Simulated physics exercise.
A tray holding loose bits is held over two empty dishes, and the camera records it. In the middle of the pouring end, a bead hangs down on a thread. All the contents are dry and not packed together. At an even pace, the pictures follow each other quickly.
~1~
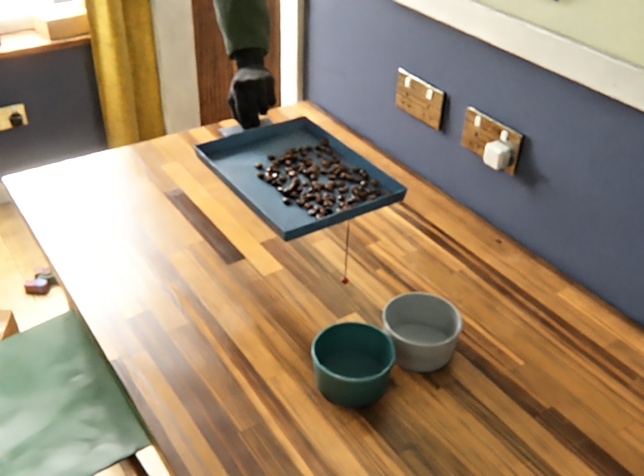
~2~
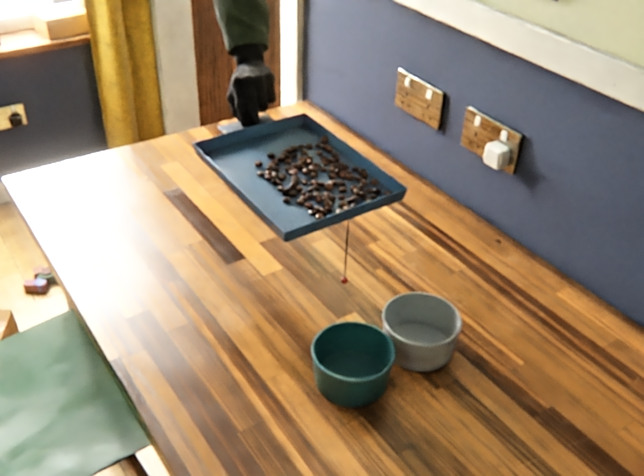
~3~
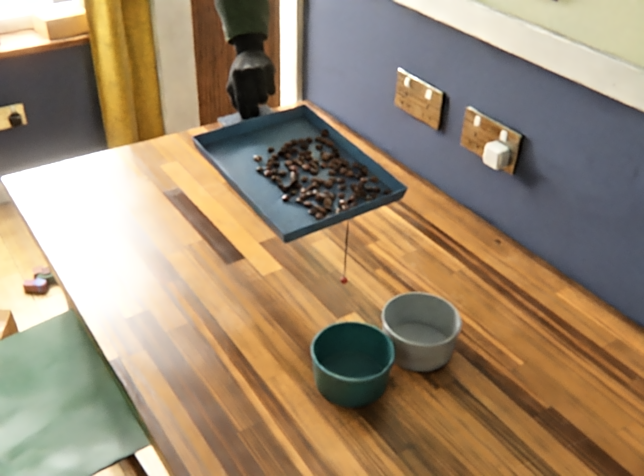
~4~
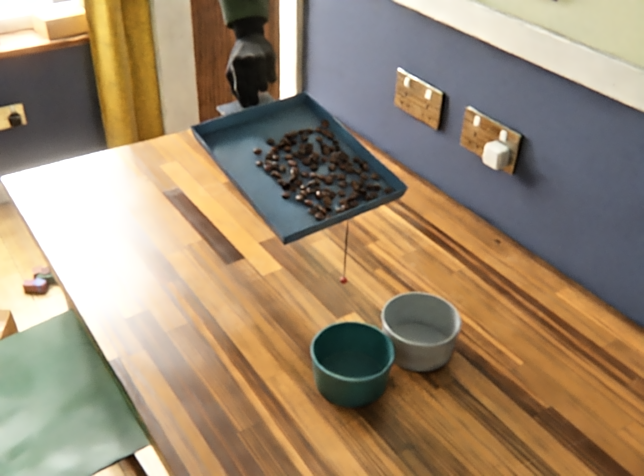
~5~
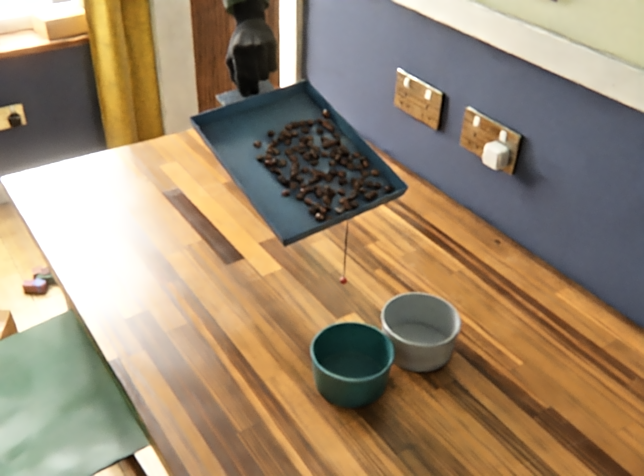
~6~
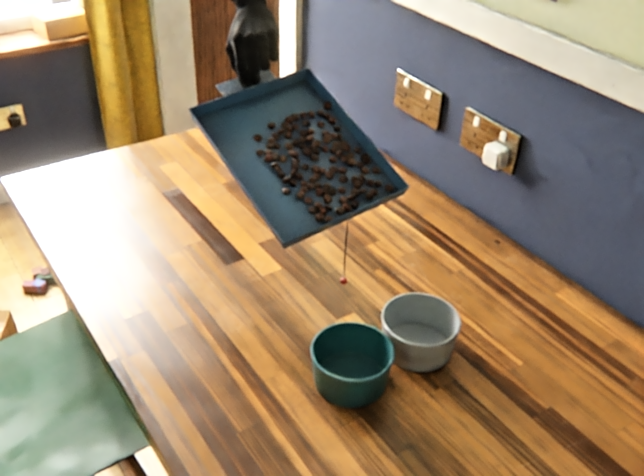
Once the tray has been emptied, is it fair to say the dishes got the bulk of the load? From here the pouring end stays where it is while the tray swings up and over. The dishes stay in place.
Most of the load is lost.
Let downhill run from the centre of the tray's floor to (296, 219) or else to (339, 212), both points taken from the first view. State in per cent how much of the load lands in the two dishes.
I'd say some 0 in a hundred at first, then 20 in a hundred.
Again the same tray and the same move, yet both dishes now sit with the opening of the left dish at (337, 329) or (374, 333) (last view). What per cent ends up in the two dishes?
60 % and 20 %.
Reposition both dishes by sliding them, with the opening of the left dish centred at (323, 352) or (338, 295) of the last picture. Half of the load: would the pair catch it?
For the earlier try a smaller portion is kept, for the later one a smaller portion.
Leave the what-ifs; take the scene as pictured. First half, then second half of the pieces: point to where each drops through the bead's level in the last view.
First around (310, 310), afterwards around (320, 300).
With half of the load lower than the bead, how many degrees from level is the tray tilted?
The tilt then is about 105°.
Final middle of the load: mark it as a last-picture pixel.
Last view, resting centre - approx. (316, 349).
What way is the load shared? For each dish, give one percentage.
About: Left dish 10, right dish 10 per cent.
Shortly afterwards, tray tipped steeply; the whole lot on the tray.
Next, tray tipped right over; near half on the tray; a little in the left dish; only a few in the right dish; near a third outside both; a little in the air.
Some moments later, tray tipped past a quarter turn; a little in the left dish; a little in the right dish; the bulk outside both.
In the end, tray tipped past a quarter turn; a little in the left dish; a little in the right dish; the bulk outside both.
